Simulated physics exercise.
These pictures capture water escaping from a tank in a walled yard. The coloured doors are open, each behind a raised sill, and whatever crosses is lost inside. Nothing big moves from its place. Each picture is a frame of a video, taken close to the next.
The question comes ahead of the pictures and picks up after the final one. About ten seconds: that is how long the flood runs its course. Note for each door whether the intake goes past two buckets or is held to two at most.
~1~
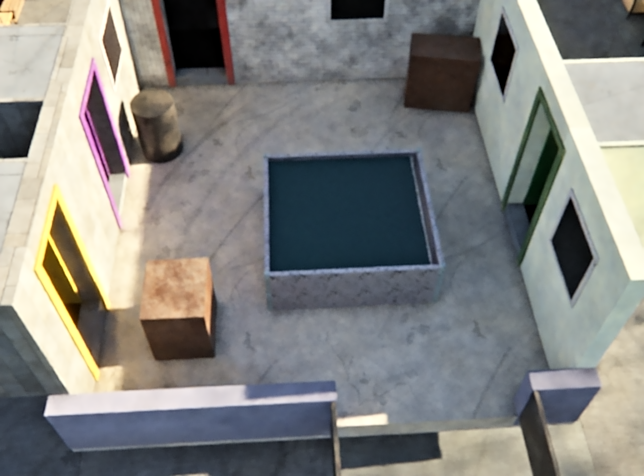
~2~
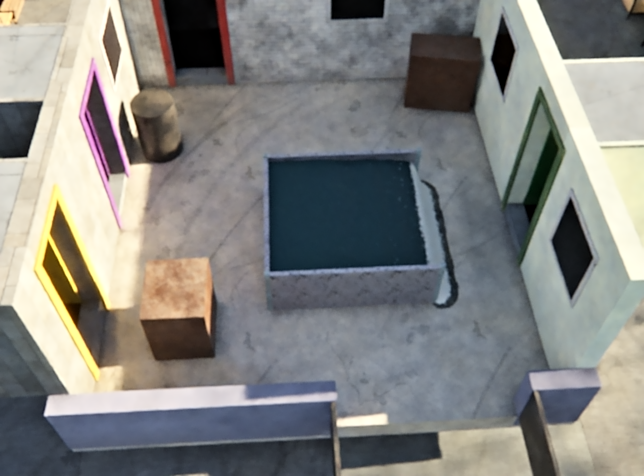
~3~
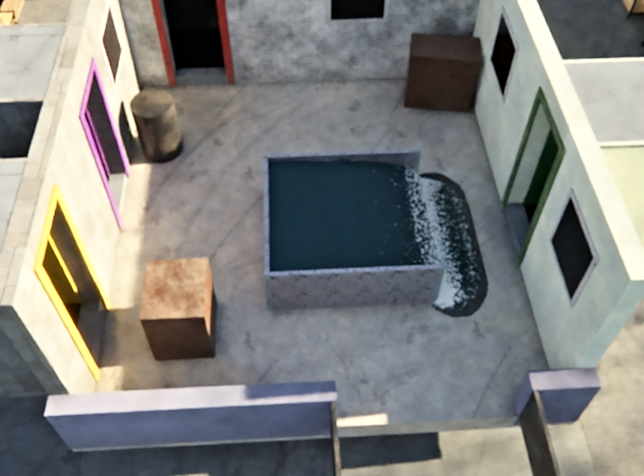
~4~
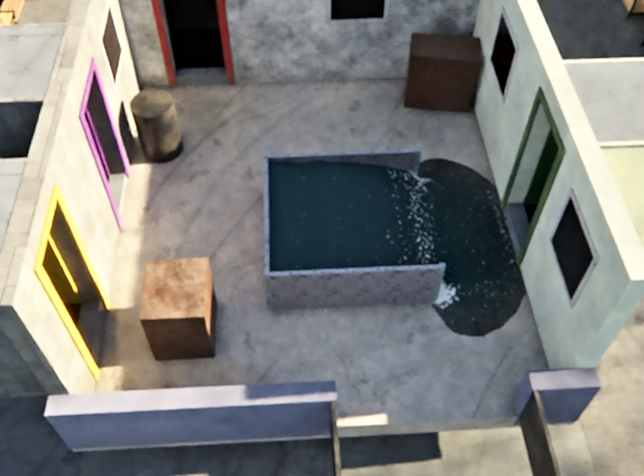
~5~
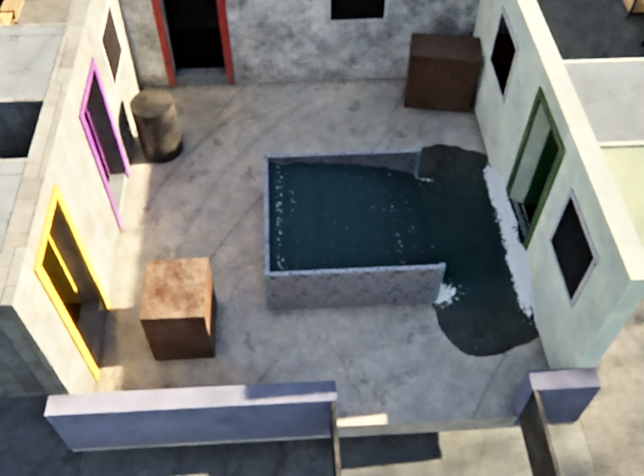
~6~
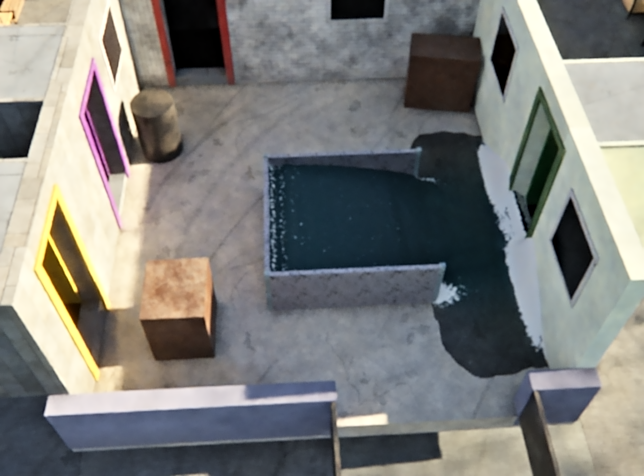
Yellow door: Held to two at most; red door: Held to two at most; purple door: Held to two at most; green door: Past two.
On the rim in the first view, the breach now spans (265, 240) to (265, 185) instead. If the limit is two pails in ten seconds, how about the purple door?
In short: The purple one passes that mark.
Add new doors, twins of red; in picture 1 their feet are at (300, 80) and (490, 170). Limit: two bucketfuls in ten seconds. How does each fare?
The first door comes in lower, while the second comes in higher.
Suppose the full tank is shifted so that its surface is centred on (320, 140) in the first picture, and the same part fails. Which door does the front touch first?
I say the green one.
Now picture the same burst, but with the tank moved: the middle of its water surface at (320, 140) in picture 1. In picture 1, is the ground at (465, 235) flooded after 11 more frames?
That patch would be swamped, I'd say.
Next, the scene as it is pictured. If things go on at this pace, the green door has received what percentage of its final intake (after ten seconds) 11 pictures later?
About 80 per cent.
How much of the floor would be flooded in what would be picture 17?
Around 30 percent.
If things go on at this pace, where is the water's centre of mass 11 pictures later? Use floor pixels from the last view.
The balance point is around (424, 236).
A moment on, water covers 20 % of the floor; the yellow door not reached, the red door not reached, the purple door not reached, the green door far over two buckets in.
Next, water covers 30 % of the floor; the yellow door not reached, the red door not reached, the purple door not reached, the green door far over two buckets in.
Then, water covers 65 % of the floor; the yellow door not reached, the red door wet at the sill, nothing in, the purple door not reached, the green door far over two buckets in.
Later, water covers 90 % of the floor; the yellow door wet at the sill, nothing in, the red door wet at the sill, nothing in, the purple door wet at the sill, nothing in, the green door far over two buckets in.
In the end, water covers 95 % of the floor; the yellow door wet at the sill, nothing in, the red door wet at the sill, nothing in, the purple door under two buckets in, the green door far over two buckets in.
